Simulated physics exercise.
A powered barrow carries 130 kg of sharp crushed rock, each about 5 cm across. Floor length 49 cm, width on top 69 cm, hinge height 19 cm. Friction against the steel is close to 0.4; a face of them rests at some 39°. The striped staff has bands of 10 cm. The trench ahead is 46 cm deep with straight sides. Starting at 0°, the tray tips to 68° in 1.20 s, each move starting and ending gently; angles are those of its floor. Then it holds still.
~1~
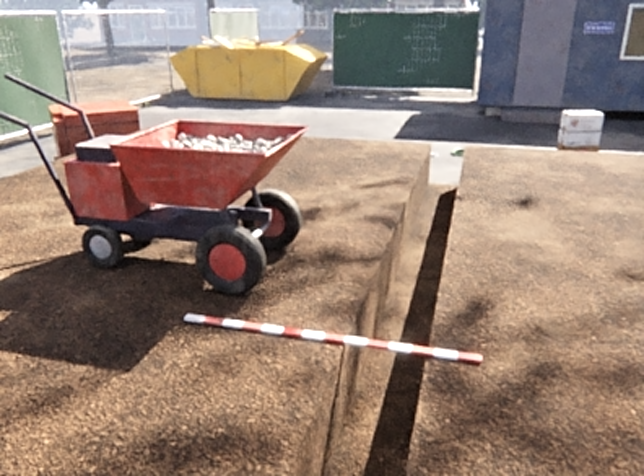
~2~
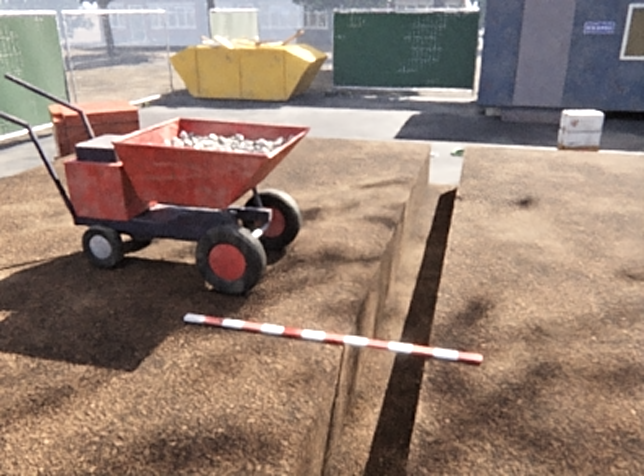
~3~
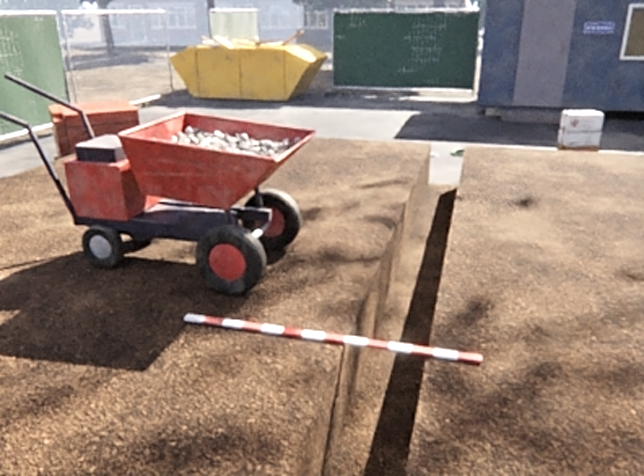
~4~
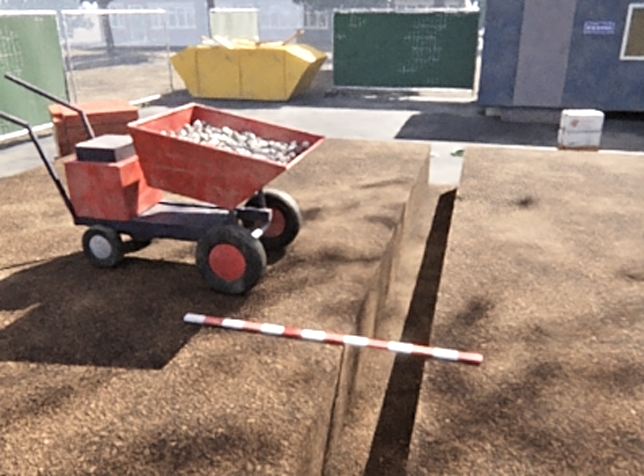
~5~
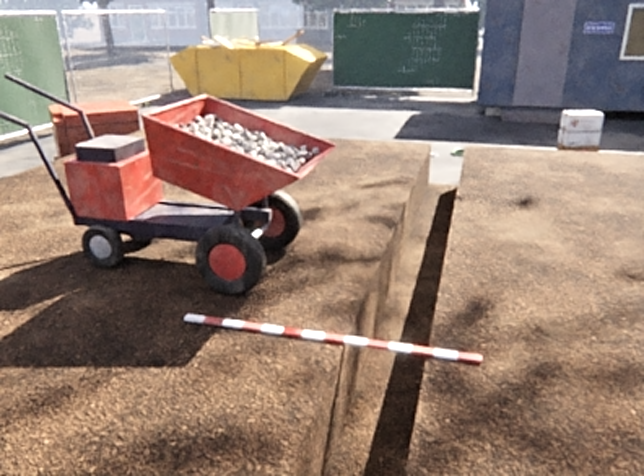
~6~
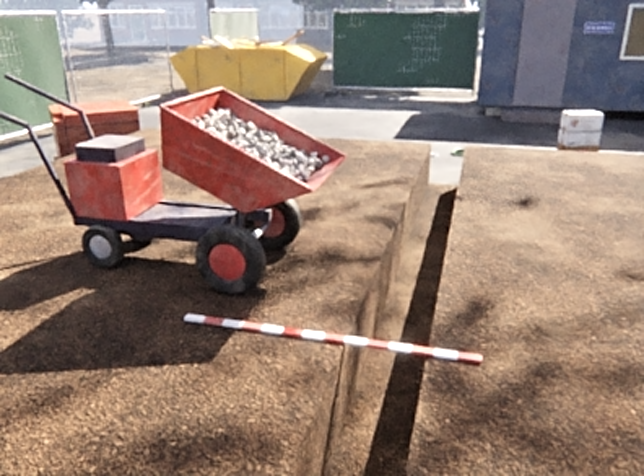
A sunlit yard of brown, gritty ground, seen from slightly above by a still camera, has a yellow skip, green fence panels and a blue cabin at the back. A red four-wheeled barrow holding pale stones stands on the left, with a red-and-white striped staff lying across the edge of a narrow trench. The barrow stays in place while its tray tilts steadily to the right, its back rising and its front lip lowering.
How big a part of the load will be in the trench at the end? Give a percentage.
About 87 per cent.
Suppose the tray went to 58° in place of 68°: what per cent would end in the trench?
In that case some 25 per cent.
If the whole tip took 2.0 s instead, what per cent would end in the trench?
It would be near 85 per cent.
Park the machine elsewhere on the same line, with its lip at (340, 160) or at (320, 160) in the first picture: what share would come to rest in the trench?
About 45 and 65 per cent.
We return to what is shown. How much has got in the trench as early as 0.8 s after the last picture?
About 15 per cent by then.
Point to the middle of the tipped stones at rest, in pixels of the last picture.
Near (400, 344).
Then, 0.4 s after the last picture the floor is at 57°, 100 % in the tray; the foremost stones are at (340, 230).
Then, 0.8 s after the last picture the floor is at 68°, 84 % in the tray, 2 % short of the trench, 14 % in the trench; the foremost stones are at (413, 337).
Then, 1.1 s after the last picture the floor is at 68°, 51 % in the tray, 1 % short of the trench, 48 % in the trench; the foremost stones are at (430, 350).
Then, 3.1 s after the last picture the floor is at 68°, 12 % in the tray, 1 % short of the trench, 87 % in the trench; the foremost stones are at (430, 349).
